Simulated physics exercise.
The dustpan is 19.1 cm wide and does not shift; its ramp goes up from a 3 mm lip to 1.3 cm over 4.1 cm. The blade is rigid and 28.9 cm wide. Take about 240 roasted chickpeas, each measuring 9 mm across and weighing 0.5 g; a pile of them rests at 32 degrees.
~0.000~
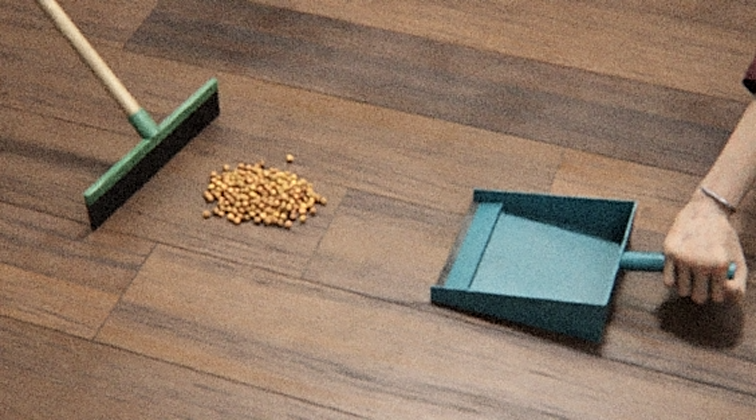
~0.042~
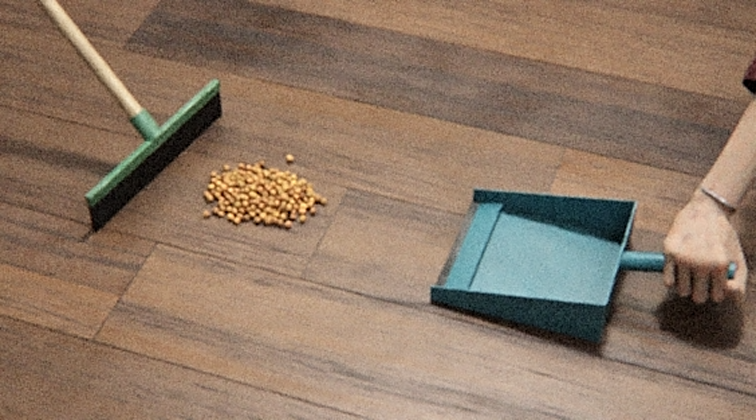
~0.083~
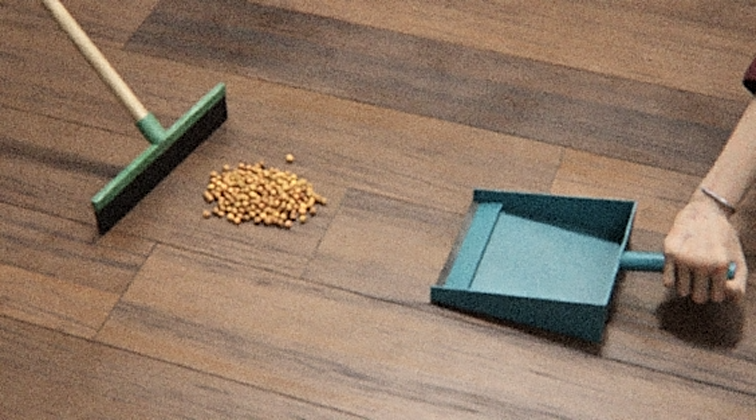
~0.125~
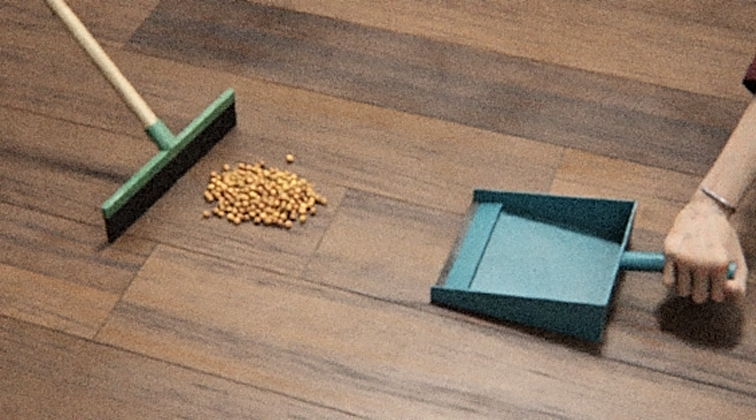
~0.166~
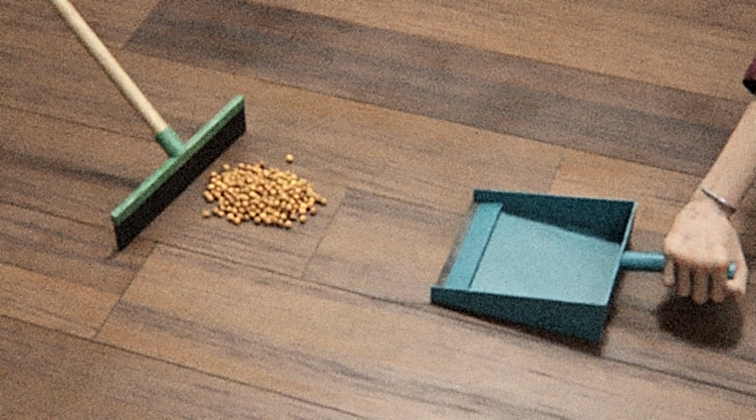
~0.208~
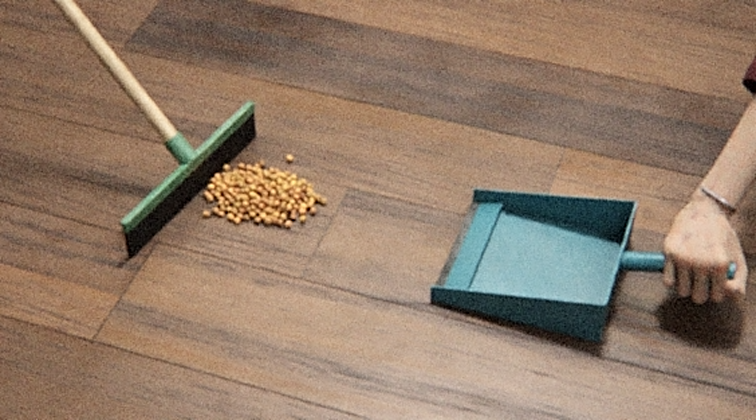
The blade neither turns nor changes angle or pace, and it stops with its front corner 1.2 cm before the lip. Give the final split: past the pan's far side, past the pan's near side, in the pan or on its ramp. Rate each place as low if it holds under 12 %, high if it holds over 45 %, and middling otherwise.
Past the pan's far side - low; past the pan's near side - high; in the pan or on its ramp - middling.
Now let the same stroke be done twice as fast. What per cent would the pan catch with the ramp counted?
It would come to roughly 20 percent.
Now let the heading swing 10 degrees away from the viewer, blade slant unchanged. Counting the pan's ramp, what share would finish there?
Then about 30 per cent.
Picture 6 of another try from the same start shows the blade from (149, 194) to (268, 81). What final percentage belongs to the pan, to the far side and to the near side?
Pan: 0, far side: 25, near side: 0.
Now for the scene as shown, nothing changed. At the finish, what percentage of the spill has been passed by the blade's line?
Some 15 percent of it.
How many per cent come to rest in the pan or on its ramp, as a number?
About 15 %.
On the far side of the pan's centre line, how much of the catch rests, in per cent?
Something like 10 per cent of the catch.
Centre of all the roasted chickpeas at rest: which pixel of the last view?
Around (430, 297).
After 0.56 s, middle of the blade 21 cm from the lip; 0 % over the lip, far side 0 %, near side 10 %.
After 0.79 s, middle of the blade 11 cm from the lip; 0 % over the lip, far side 0 %, near side 35 %.
Then, at 1.13 s, middle of the blade 4 cm from the lip; 15 % over the lip, far side 0 %, near side 50 %.
By 1.5 s all is still; far side 0 %, near side 50 %, pan 15 %, in front of the lip or behind the blade 30 %.
